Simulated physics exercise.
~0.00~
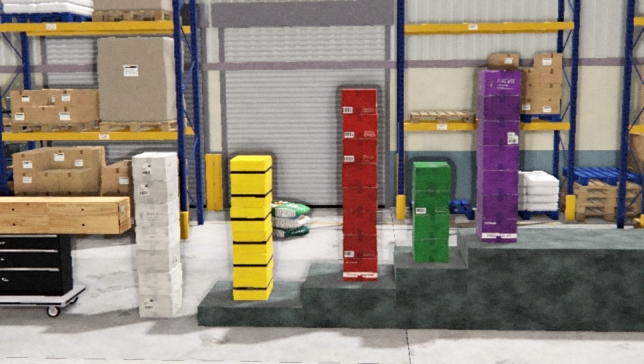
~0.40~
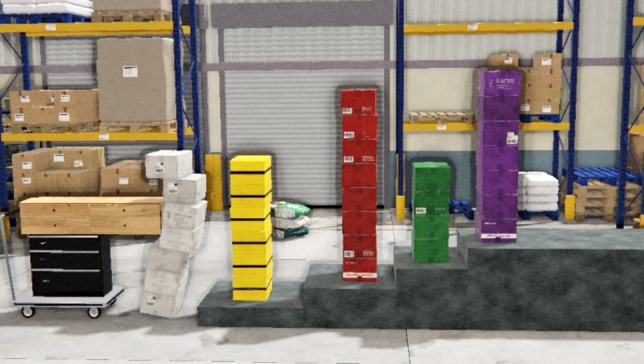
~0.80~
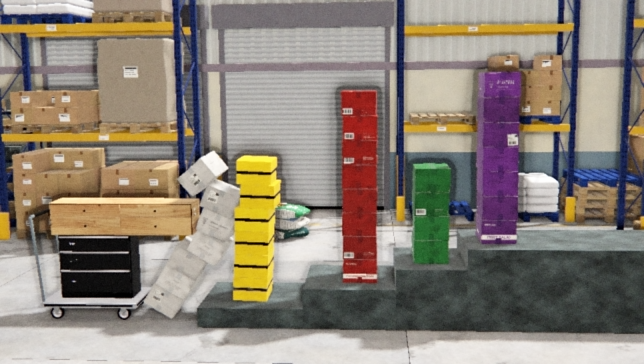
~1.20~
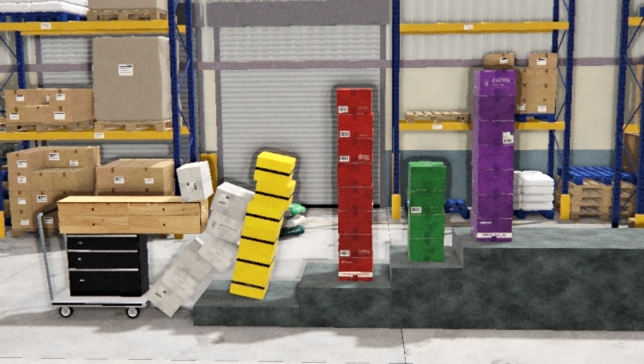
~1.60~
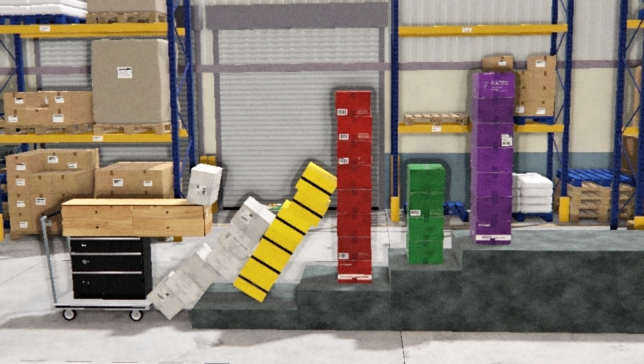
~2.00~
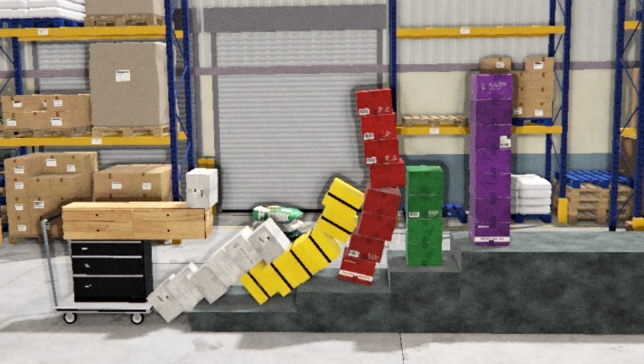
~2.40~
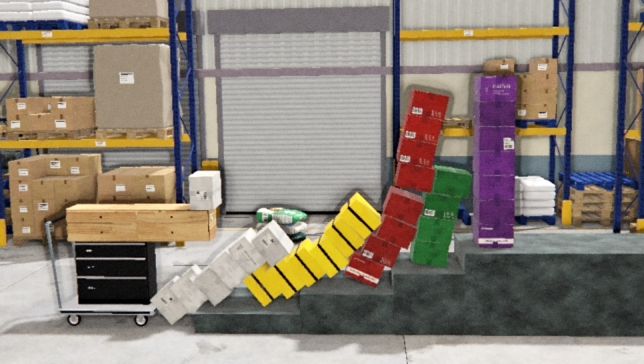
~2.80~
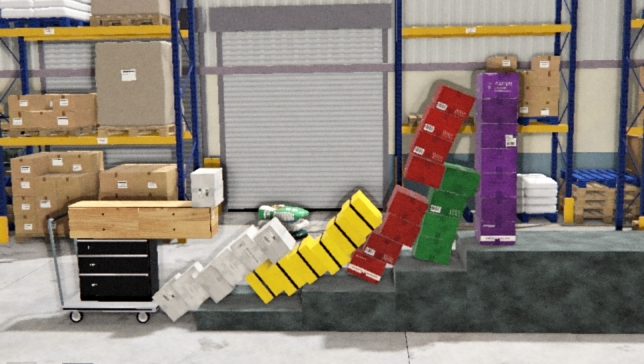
The clip opens on stacks of taped cartons, pale, yellow, red, green and purple, standing on rising steps in a warehouse as an unattended trolley carrying black and wooden boxes rolls in from the left. It reaches the pale stack, which buckles and slumps rightward, one carton ending up beside the trolley's load. The pale cartons push the yellow stack over into the red one. The red stack bends and leans onto the green, which tilts right. At the end, the pale and yellow cartons lie slanted along the steps, red and green lean toward the purple stack, and purple still stands upright.
